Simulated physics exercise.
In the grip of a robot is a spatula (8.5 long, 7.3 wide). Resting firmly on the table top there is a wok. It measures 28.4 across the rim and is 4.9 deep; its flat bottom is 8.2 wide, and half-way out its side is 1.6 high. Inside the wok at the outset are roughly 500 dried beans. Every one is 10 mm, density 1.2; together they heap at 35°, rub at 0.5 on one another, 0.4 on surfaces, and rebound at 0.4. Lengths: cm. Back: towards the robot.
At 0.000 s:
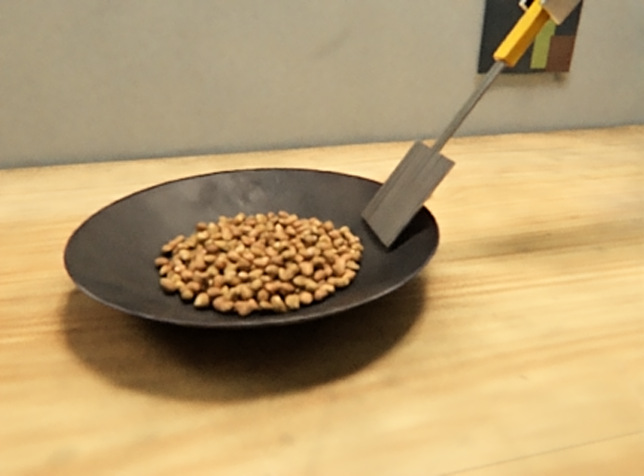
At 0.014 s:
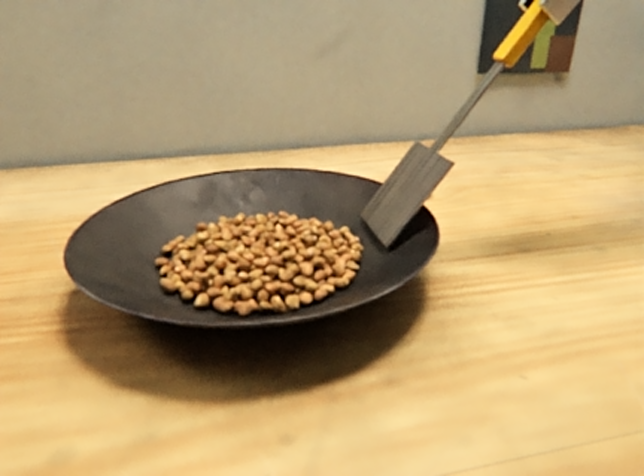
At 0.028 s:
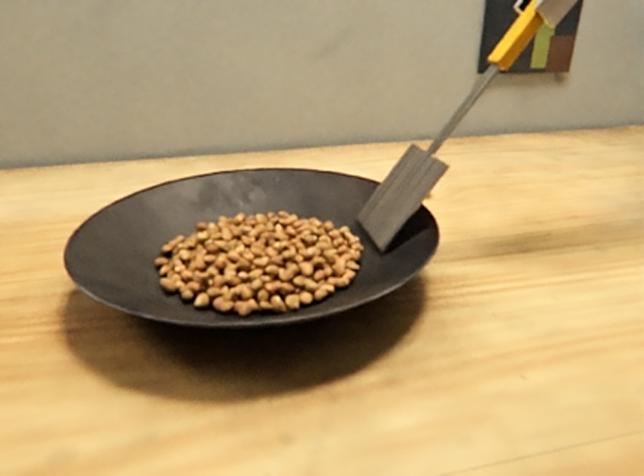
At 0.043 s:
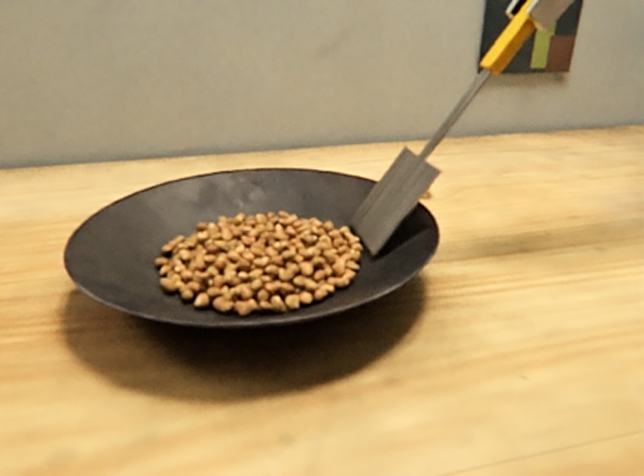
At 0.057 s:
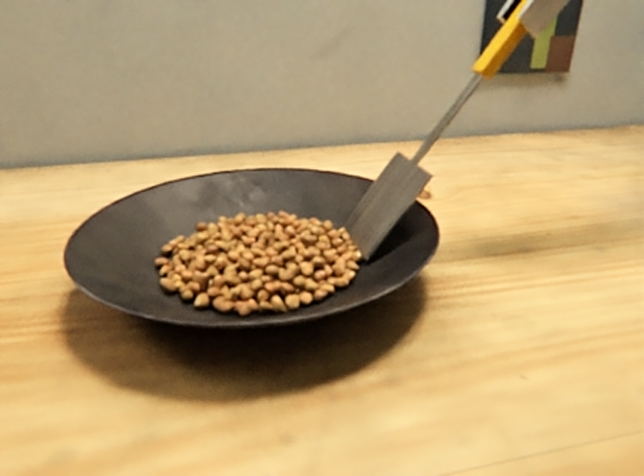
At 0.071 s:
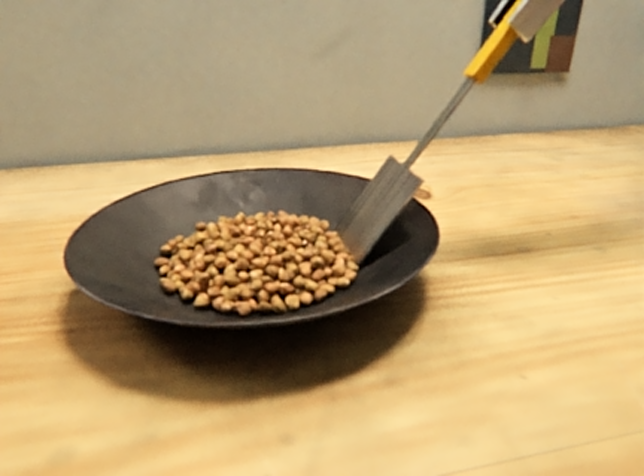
At first, a flat metal spatula with a yellow section on its handle rests inside the right side of a dark wok holding a heap of brown beans on a wooden table. The spatula then slides slowly left and slightly down until its blade meets the heap's right edge, while the beans barely move.
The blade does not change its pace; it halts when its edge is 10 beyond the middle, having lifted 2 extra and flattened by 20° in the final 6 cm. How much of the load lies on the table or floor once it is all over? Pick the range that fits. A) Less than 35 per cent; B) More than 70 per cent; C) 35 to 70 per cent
Option A: Less than 35 per cent.
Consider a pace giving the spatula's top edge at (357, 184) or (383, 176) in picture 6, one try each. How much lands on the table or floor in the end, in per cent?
Respectively, around 50 and 35 per cent.
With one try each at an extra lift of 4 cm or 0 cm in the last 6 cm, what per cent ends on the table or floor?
Estimates, in order: 10 % then 20 %.
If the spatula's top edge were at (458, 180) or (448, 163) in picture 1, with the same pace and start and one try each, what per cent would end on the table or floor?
I'd say near 15 per cent for the first and near 15 per cent for the second.
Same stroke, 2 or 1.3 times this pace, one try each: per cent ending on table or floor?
Roughly 35 per cent on the first try and 25 per cent on the second.
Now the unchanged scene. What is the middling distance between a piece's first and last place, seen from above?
Some 6 centimetres.
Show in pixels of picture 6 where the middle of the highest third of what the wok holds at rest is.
Around (132, 251).
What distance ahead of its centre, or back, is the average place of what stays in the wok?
Roughly 5.0 centimetres ahead.
By 0.21 s, sloping 53°, highest piece 5 above the table; 498 in the wok.
By 0.34 s, sloping 47°, highest piece 7 above the table; 492 in the wok, 6 on the blade or in flight.
By 0.61 s, sloping 33°, highest piece 6 above the table; 407 in the wok, 89 on the table or floor, 2 on the blade or in flight.
By 1.66 s, sloping 33°, highest piece 6 above the table; 406 in the wok, 92 on the table or floor.
Final count, 406 in the wok, 92 on the table or floor. That is 18 % on the table or floor.
